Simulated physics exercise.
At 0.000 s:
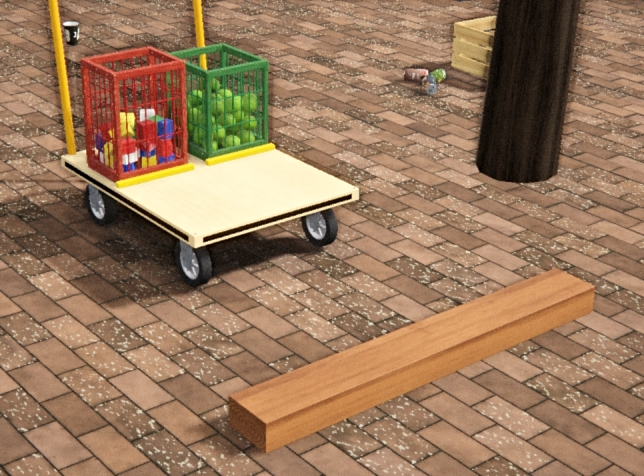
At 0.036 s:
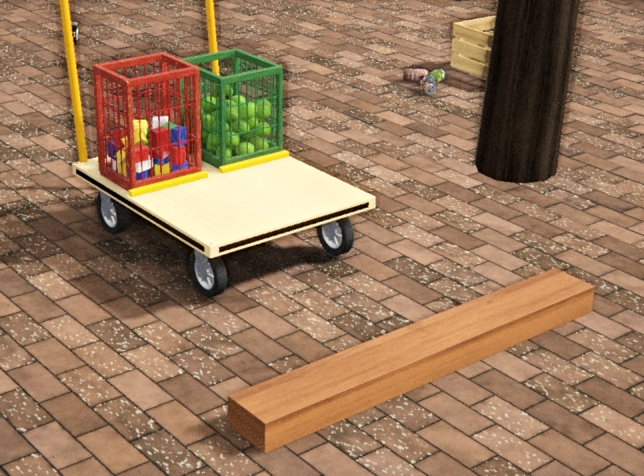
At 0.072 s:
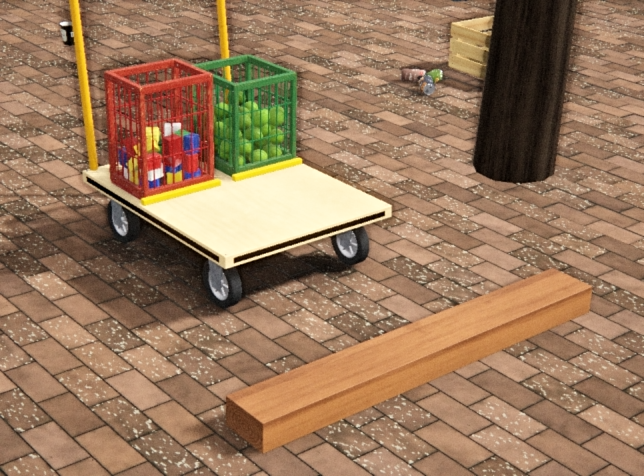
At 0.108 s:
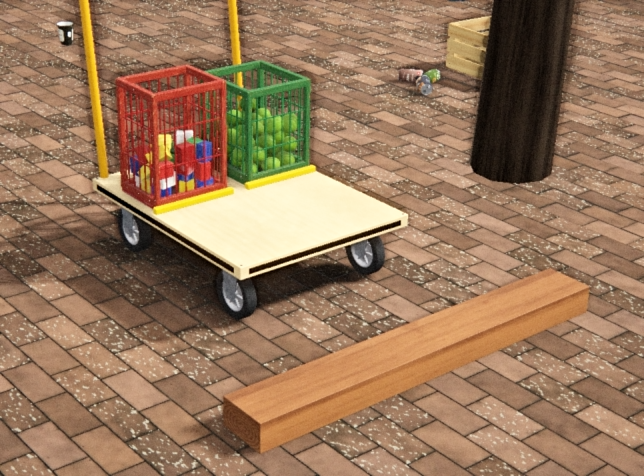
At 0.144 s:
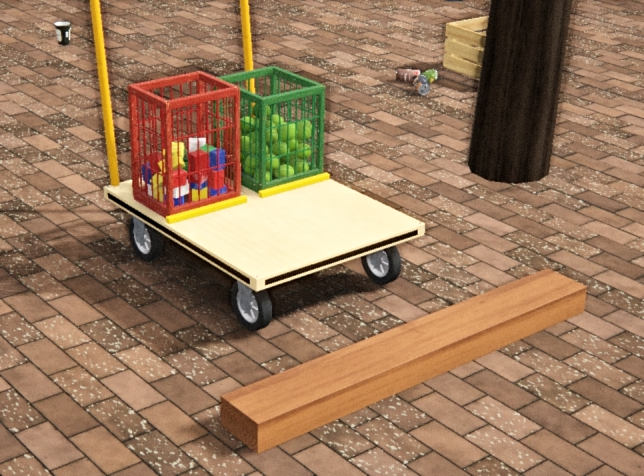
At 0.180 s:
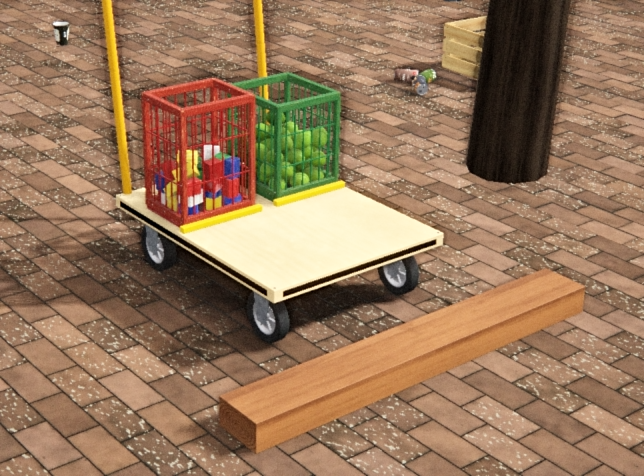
A flatbed trolley carrying a red cage bin and a green cage bin rolls forward across brick paving.
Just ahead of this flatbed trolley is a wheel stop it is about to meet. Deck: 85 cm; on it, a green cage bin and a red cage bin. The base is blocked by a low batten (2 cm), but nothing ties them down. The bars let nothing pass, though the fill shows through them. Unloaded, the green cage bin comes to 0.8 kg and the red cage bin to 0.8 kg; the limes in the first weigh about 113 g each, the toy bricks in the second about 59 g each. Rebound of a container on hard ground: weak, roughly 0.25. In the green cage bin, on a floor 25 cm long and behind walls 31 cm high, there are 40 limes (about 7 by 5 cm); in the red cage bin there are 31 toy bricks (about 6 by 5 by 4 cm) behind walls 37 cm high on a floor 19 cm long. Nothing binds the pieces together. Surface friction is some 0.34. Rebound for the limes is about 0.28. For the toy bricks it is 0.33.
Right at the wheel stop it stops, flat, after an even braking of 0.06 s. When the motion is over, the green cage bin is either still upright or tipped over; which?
Oh, it's still up.
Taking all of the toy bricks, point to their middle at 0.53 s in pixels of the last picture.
Around (276, 220).
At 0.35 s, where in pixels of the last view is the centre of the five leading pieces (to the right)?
Near (264, 199) in pixels.
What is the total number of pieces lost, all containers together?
Some 5 altogether.
After 0.23 s, the stop begins.
After 0.35 s, the green cage bin leans 17° with 0 of 40 out and the red cage bin leans 31° with 0 of 31 out.
After 0.53 s, the green cage bin leans 17° with 0 of 40 out and the red cage bin is down with 0 of 31 out.
After 0.83 s, the green cage bin is upright with 0 of 40 out and the red cage bin is down with 3 of 31 out.
Outcome (at 0.95 s), the green cage bin is upright with 0 of 40 out and the red cage bin is down with 5 of 31 out. Greatest lean of the green cage bin, 22°.
